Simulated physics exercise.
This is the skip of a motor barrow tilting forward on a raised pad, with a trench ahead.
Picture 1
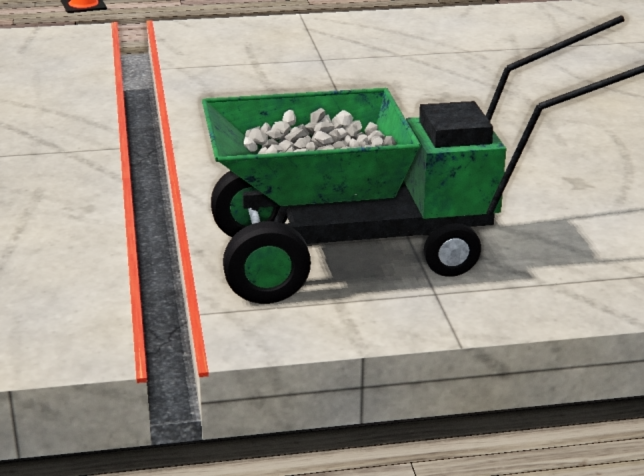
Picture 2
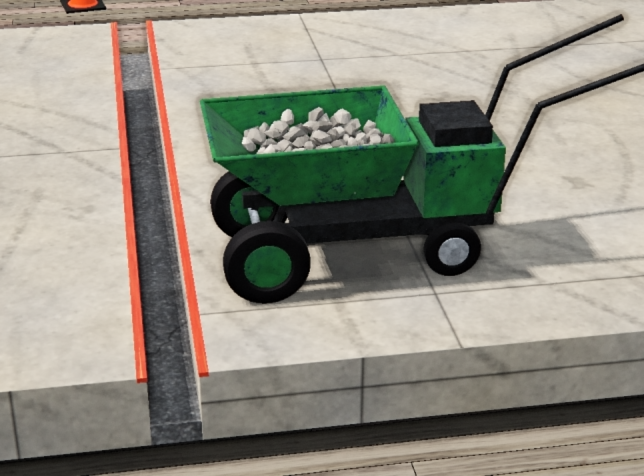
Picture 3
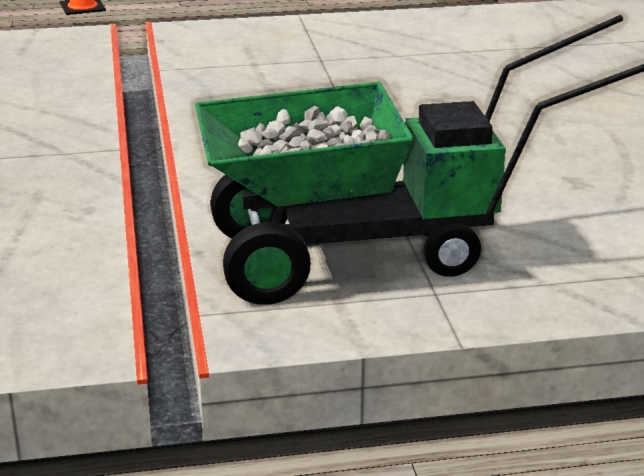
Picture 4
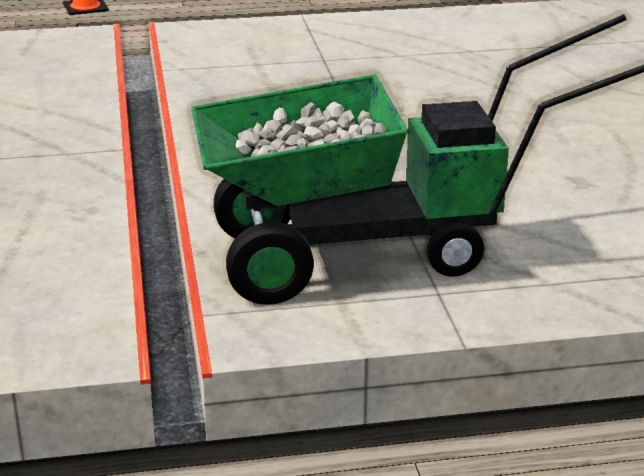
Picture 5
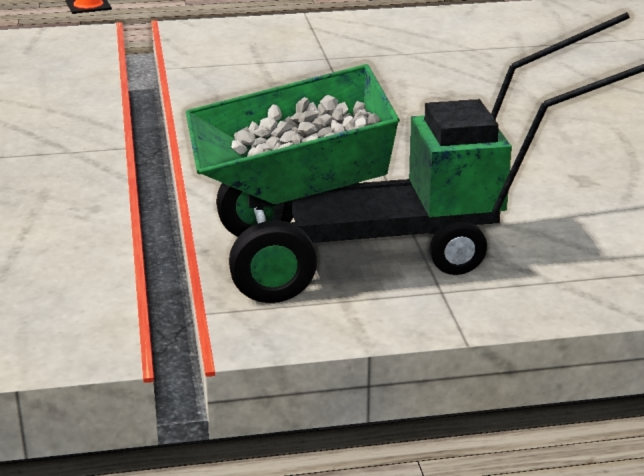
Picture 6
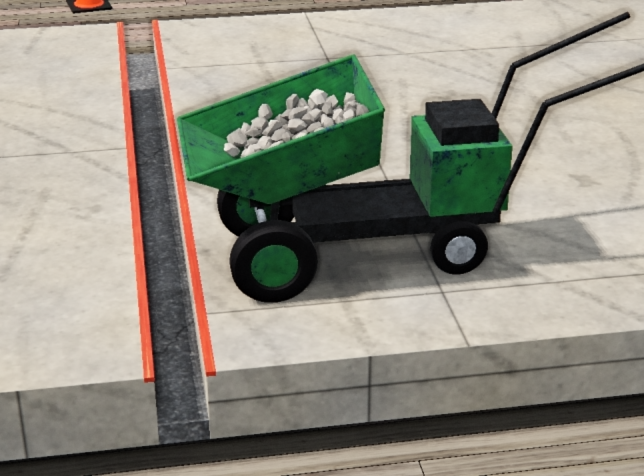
A green skip loaded with broken stones tilts forward on a barrow beside a trench.
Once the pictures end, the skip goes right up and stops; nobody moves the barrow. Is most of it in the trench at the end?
The trench ends with less than half of it.
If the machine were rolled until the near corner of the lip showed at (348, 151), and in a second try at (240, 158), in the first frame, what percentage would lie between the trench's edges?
In turn 40 and 40 in a hundred.
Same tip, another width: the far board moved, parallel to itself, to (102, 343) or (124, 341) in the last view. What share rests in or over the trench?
About 80 and 40 per cent.
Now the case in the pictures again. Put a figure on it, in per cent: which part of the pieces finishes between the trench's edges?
Close to 5 per cent.
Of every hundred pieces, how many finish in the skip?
It comes to 15 per cent or so.
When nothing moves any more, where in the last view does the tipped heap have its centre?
Close to (91, 277).
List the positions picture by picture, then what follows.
In the first picture, lip of the skip (218, 160), level; top of the load (323, 138), broken stones; first edge of the trench (198, 334); far edge (139, 339), the trench under half as wide as the skip, and about as deep as wide.
In the second picture, lip of the skip (216, 160), level; top of the load (333, 138).
In the third picture, lip of the skip (210, 164), tipped barely; top of the load (329, 136).
In the fourth picture, lip of the skip (206, 168), tipped a little; top of the load (346, 140).
In the fifth picture, lip of the skip (199, 172), tipped a little; top of the load (341, 132).
In the sixth picture, lip of the skip (190, 179), tipped clearly; top of the load (343, 123); first edge of the trench (205, 333); far edge (146, 339).
Just after the last frame, skip tipped steeply; every one in the skip.
A moment on, skip tipped right over; the larger part in the skip; about a tenth beyond it; just a few falling.
Further on, skip tipped right over; roughly a quarter in the skip; the larger part beyond it.
When it is over, skip tipped right over; about a tenth in the skip; just a few in or heaped over the trench; the larger part beyond it.
